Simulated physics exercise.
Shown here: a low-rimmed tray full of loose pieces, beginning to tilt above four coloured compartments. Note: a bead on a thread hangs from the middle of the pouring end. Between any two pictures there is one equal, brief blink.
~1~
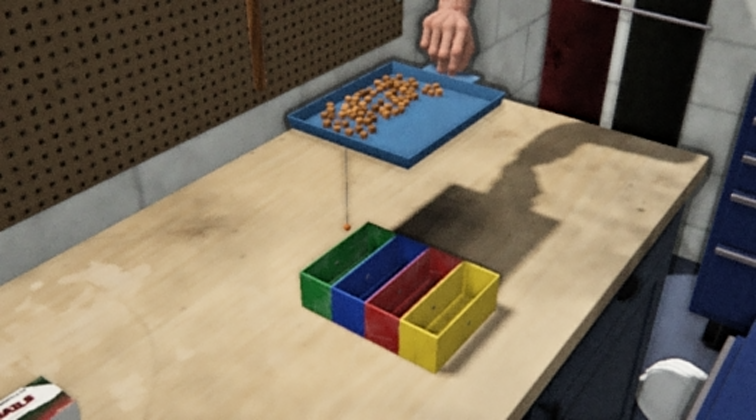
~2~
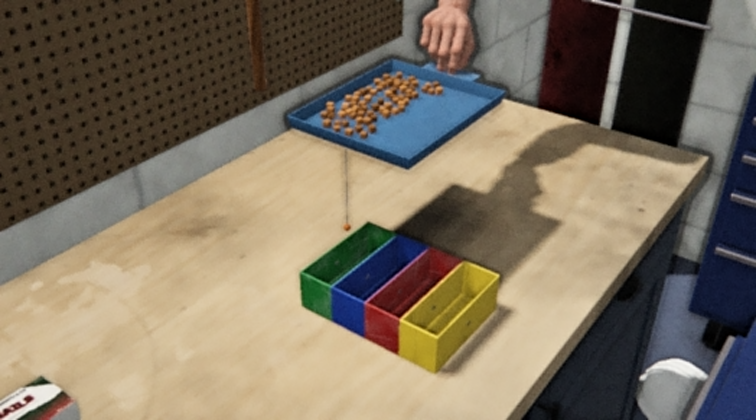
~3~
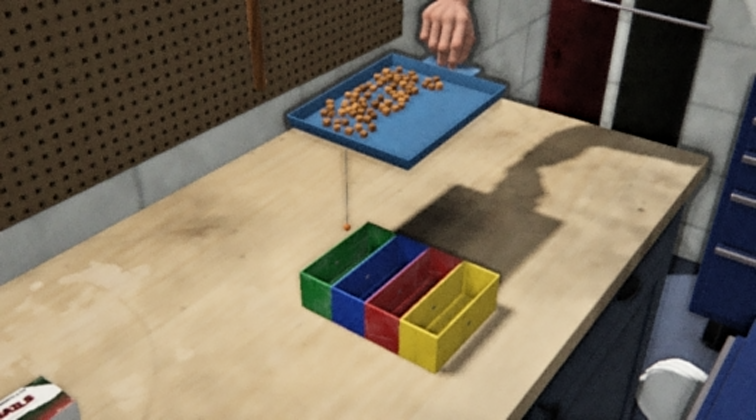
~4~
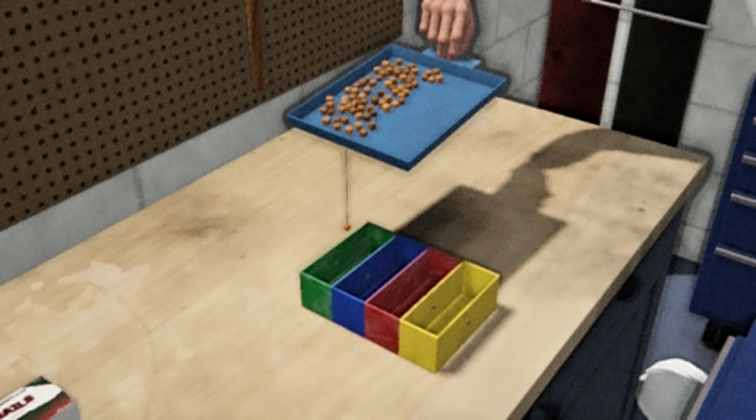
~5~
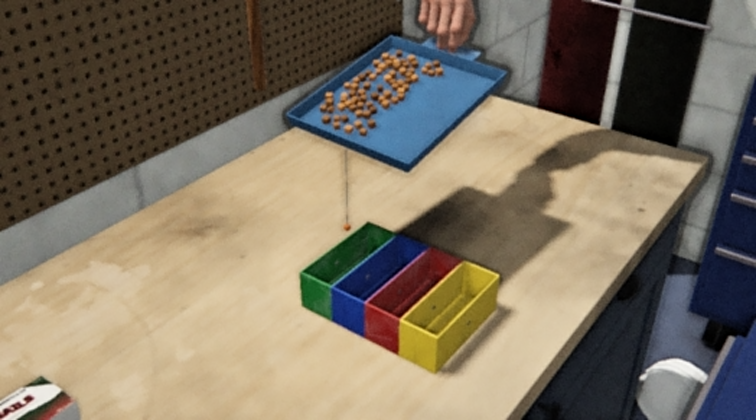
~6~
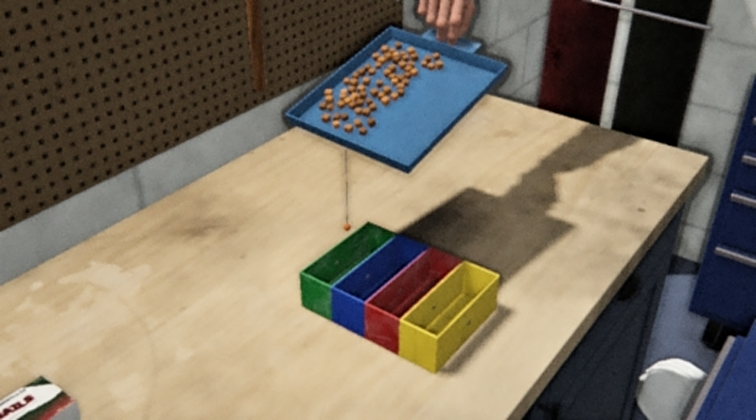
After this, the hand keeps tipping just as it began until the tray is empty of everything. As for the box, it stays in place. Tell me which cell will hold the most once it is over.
The blue cell will hold the most.
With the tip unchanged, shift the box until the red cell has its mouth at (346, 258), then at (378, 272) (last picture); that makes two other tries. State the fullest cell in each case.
First place: That yellow cell; second place: The red cell.
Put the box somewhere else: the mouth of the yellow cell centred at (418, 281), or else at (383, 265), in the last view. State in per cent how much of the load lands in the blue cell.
Close to 30 in a hundred, then close to 20 in a hundred.
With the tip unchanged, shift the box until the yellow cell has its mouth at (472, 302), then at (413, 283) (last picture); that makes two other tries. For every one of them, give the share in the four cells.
60 and 90 in a hundred, in turn.
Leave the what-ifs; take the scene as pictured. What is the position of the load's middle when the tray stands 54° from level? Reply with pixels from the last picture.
Look close to (365, 136) in the last picture.
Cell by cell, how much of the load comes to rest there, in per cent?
In per cent: The green cell gets 30, the blue cell 40, the red cell 10 and the yellow cell 0.
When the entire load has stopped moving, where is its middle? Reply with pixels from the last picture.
About pixel (360, 298).
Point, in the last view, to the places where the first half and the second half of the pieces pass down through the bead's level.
(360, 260) first, (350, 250) later.
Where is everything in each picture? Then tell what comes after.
In the first frame, corners of the pouring end near (291, 116) and (408, 156), level; middle of the load near (381, 102), brown sugar cubes; bead on its thread near (347, 227); green cell near (316, 293); blue cell near (348, 309); red cell near (382, 326); yellow cell near (418, 343).
In the second frame, corners of the pouring end near (291, 116) and (408, 157), level; middle of the load near (381, 101).
In the third frame, corners of the pouring end near (291, 115) and (408, 158), tipped barely, lowest at the right corner; middle of the load near (381, 98).
In the fourth frame, corners of the pouring end near (291, 114) and (408, 159), tipped a little, lowest at the right corner; middle of the load near (380, 93).
In the fifth frame, corners of the pouring end near (290, 114) and (408, 161), tipped a little, lowest at the right corner; middle of the load near (380, 88).
In the sixth frame, corners of the pouring end near (290, 113) and (407, 163), tipped a little, lowest at the right corner; middle of the load near (380, 84); green cell near (316, 293); blue cell near (348, 309); red cell near (382, 326); yellow cell near (418, 343).
Shortly afterwards, tray tipped steeply; all but a few on the tray; only a few falling or outside the box.
Next, tray tipped right over; all but a few on the tray; a little in the blue cell; only a few in the red cell.
Some moments later, tray tipped past a quarter turn; near half in the blue cell; near a quarter in the green cell; a little in the red cell; near a quarter falling or outside the box.
In the end, tray tipped past a quarter turn; near half in the blue cell; near a quarter in the green cell; a little in the red cell; none at all in the yellow cell; near a quarter outside the box.
